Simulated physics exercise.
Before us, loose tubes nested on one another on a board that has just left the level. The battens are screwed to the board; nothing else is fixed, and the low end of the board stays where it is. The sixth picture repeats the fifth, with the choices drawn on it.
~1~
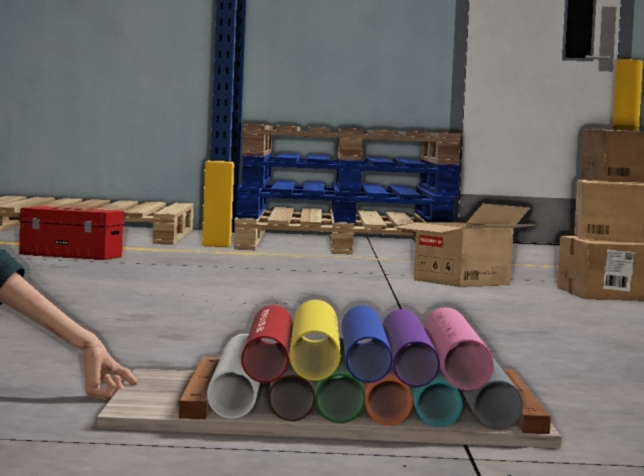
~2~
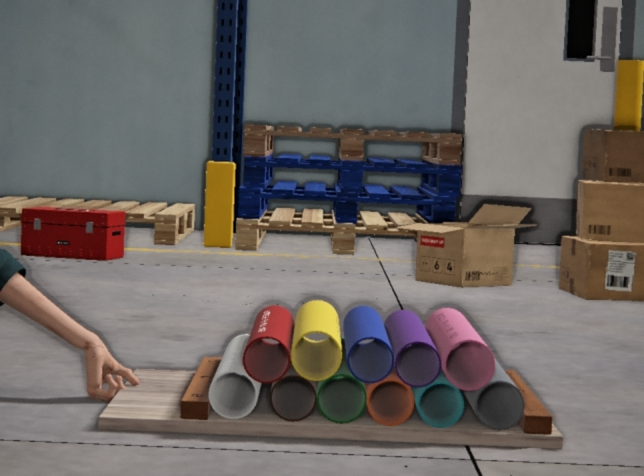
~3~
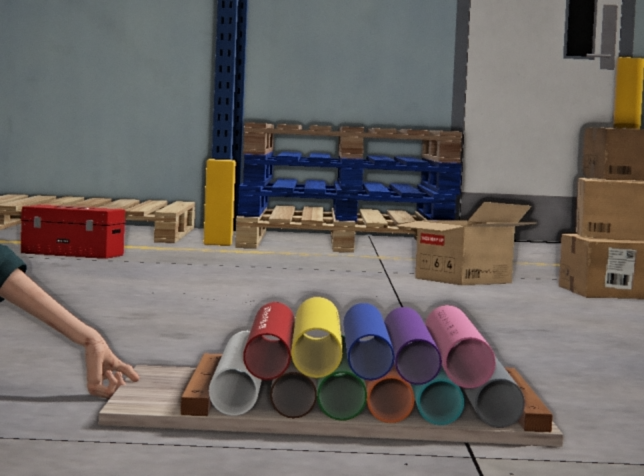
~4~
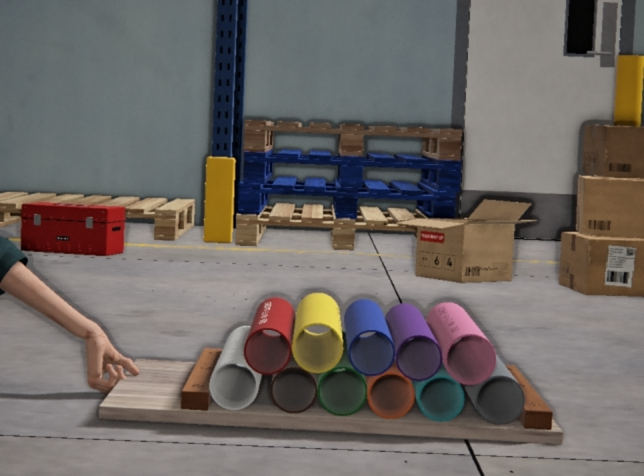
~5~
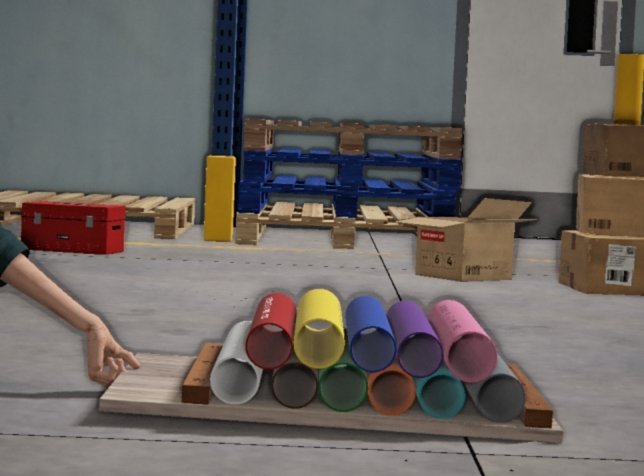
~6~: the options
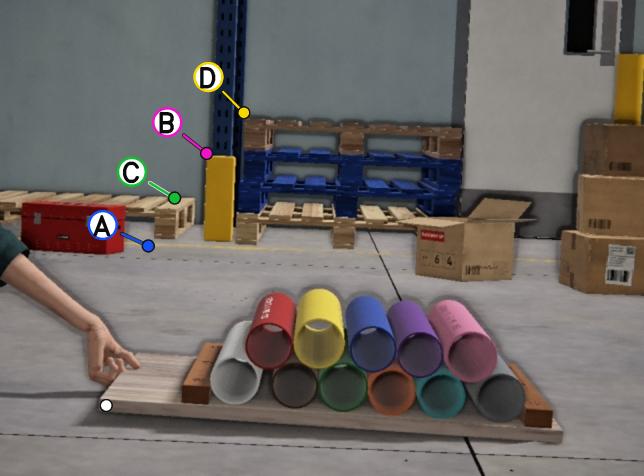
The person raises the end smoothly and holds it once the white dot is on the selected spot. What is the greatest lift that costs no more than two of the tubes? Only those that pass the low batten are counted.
Mark A is as high as it can go.
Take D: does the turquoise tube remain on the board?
Yes, with D.
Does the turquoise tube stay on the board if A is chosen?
Yes.
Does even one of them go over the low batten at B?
Yes, at B.
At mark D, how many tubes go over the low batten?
It comes to five.
On the marked copy, A at (148, 246); B at (206, 153); C at (175, 198); D at (244, 113); the white dot at (106, 405).
With A. Early on, board at 15°.
Further on, board at 22°.
At the end, board at 22°, none over the low batten.
As for the rest, B five over the low batten; C five over the low batten; D five over the low batten.
